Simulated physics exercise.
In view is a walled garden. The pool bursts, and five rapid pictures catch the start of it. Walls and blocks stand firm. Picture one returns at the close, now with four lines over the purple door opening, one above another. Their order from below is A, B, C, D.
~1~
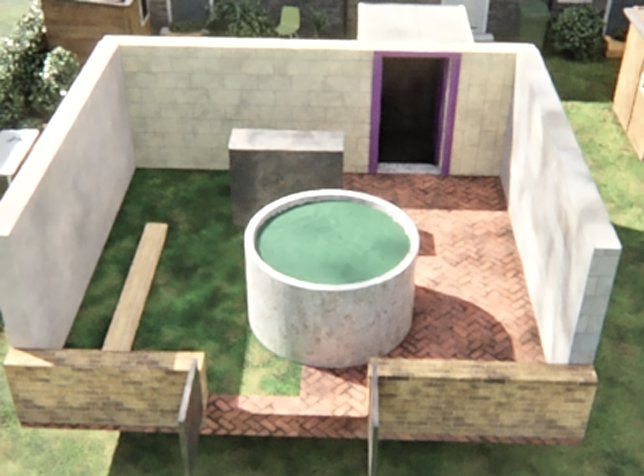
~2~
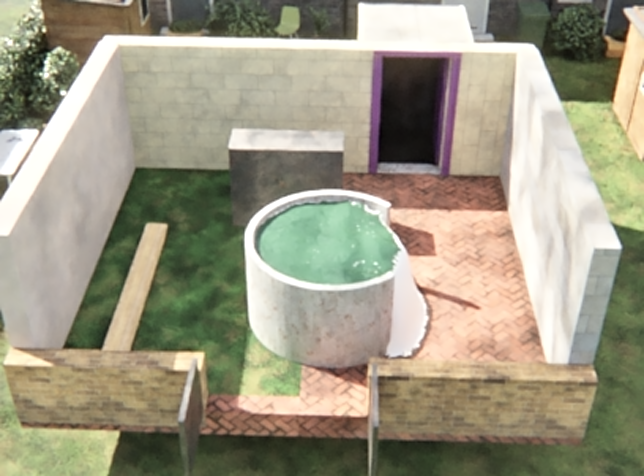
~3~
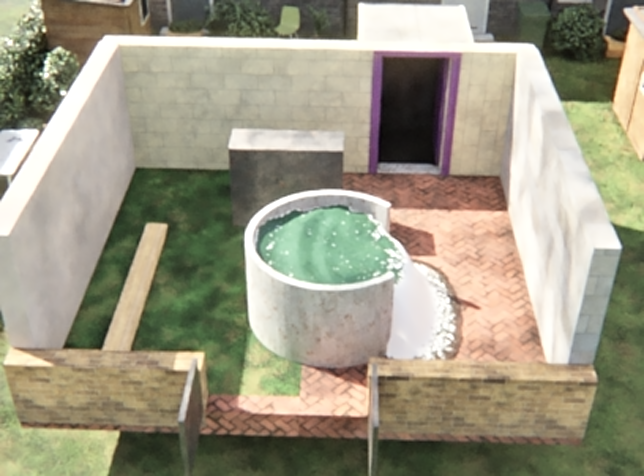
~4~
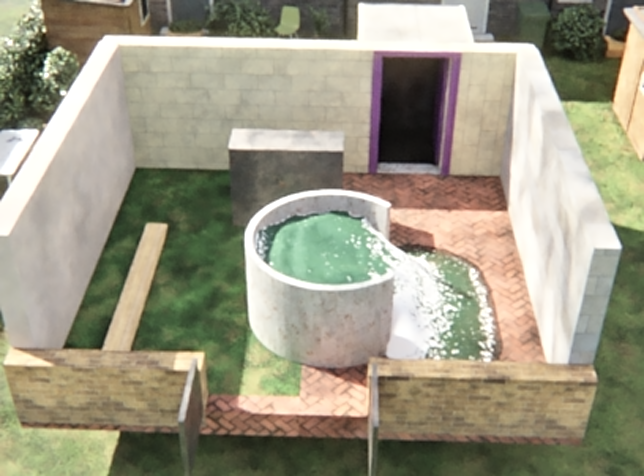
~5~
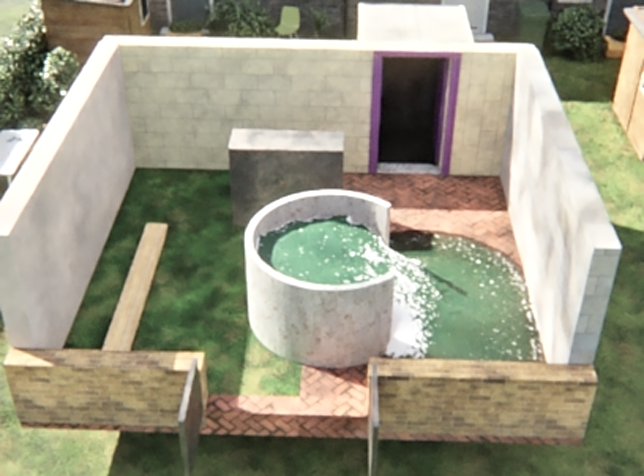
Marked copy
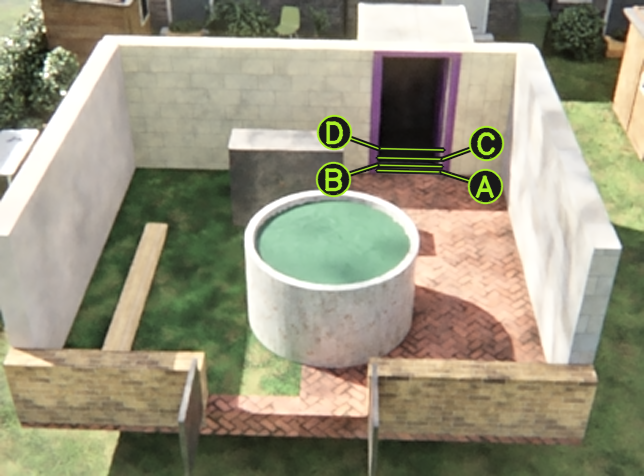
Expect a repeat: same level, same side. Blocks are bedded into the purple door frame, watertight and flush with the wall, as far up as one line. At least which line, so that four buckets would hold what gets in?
Use mark C.
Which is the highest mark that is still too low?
The answer is B.
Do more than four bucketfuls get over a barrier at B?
Yes.
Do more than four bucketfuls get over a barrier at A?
Yes, it does.
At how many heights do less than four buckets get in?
Two of the four.
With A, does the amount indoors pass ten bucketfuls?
Yes, clearly.
On the marked copy, A at (409, 171); B at (409, 165); C at (410, 158); D at (410, 149); from the bottom up A, B, C, D.
For mark A, dozens of bucketfuls pour in.
For mark B, about 7 bucketfuls get in.
For mark C, a splash gets over, under a bucket.
For mark D, nothing gets over.
